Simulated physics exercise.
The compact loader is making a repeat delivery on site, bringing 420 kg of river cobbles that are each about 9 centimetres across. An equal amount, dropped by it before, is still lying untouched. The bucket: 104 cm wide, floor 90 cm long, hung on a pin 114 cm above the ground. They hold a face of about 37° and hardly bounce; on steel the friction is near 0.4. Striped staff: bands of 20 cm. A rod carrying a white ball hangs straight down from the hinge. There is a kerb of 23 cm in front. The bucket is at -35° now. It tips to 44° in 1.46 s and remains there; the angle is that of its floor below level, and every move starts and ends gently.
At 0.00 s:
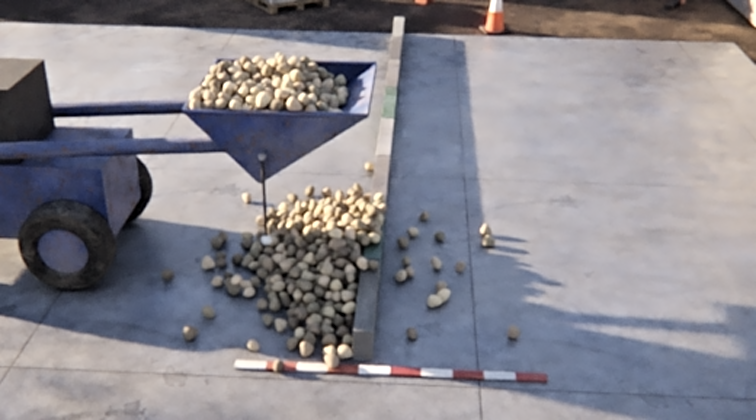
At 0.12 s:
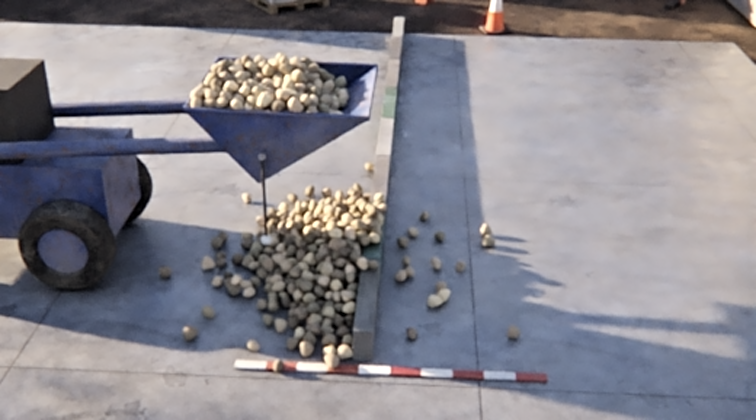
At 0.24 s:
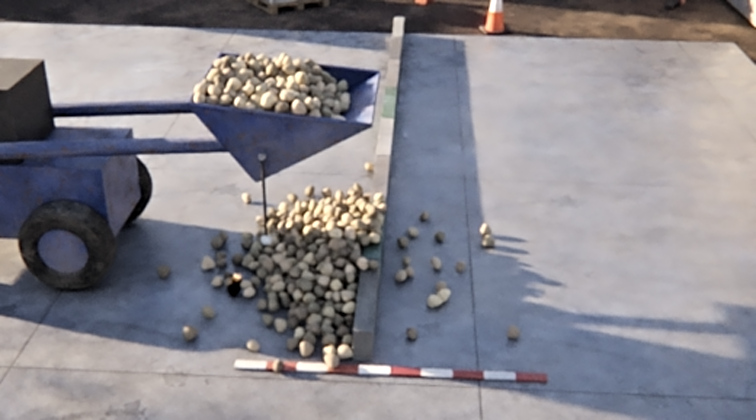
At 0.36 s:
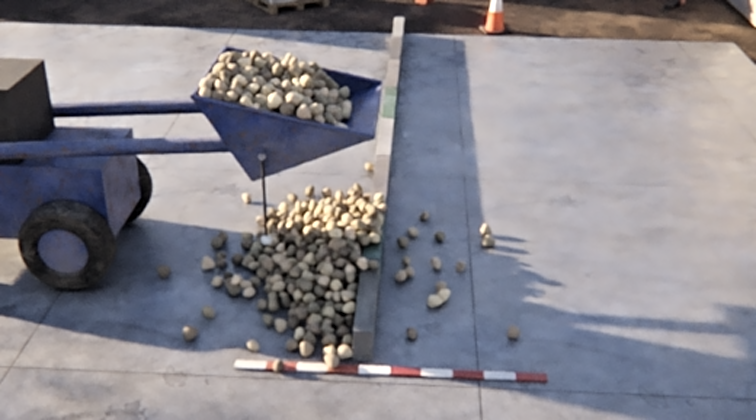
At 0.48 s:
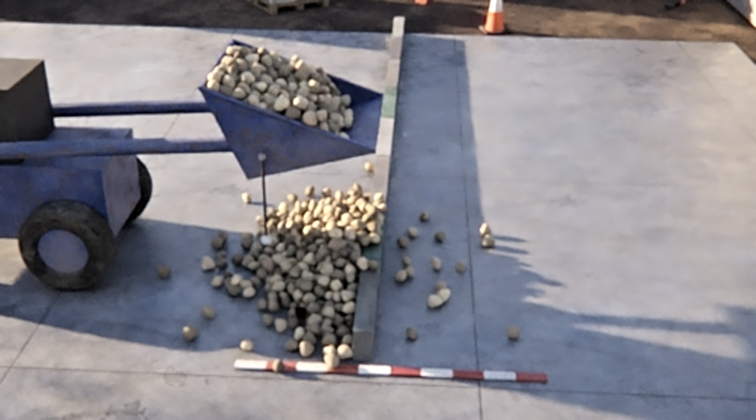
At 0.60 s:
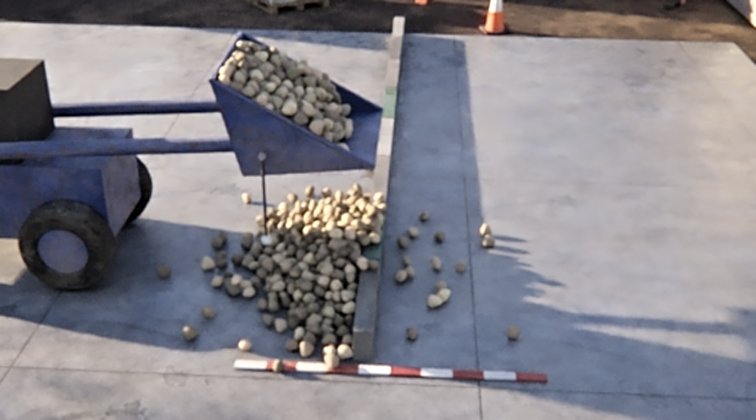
A sunlit concrete yard with a dark dirt edge is seen from a raised, steady viewpoint. At left, a blue wheeled machine holds a blue bucket of pale rounded stones above a similar heap against a low kerb, with scattered stones, a red-and-white staff in front and an orange cone behind. The bucket slowly tilts, its rear rising and right lip lowering, while its stones shift within it.
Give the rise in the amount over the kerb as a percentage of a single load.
70 %.
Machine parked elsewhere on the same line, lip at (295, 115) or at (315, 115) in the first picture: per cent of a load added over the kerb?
Case one about 5 %, case two about 10 %.
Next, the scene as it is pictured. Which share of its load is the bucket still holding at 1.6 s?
Roughly 30 parts in a hundred of the load.
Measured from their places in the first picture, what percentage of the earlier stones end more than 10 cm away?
I'd say roughly 5 per cent of them.
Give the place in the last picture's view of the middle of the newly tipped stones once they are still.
Centre: Approx. (410, 253).
After 1.1 s the floor is at 32°; in per cent of one load, 95 in the bucket, 102 on this side of the kerb, 4 over the kerb; the foremost stones are at (463, 267).
After 1.6 s the floor is at 44°; in per cent of one load, 29 in the bucket, 135 on this side of the kerb, 36 over the kerb; the foremost stones are at (482, 261).
After 1.9 s the floor is at 44°; in per cent of one load, 5 in the bucket, 132 on this side of the kerb, 63 over the kerb; the foremost stones are at (532, 264).
After 4.6 s the floor is at 44°; in per cent of one load, 0 in the bucket, 128 on this side of the kerb, 73 over the kerb; the foremost stones are at (610, 257). Net gain over the kerb, 70.
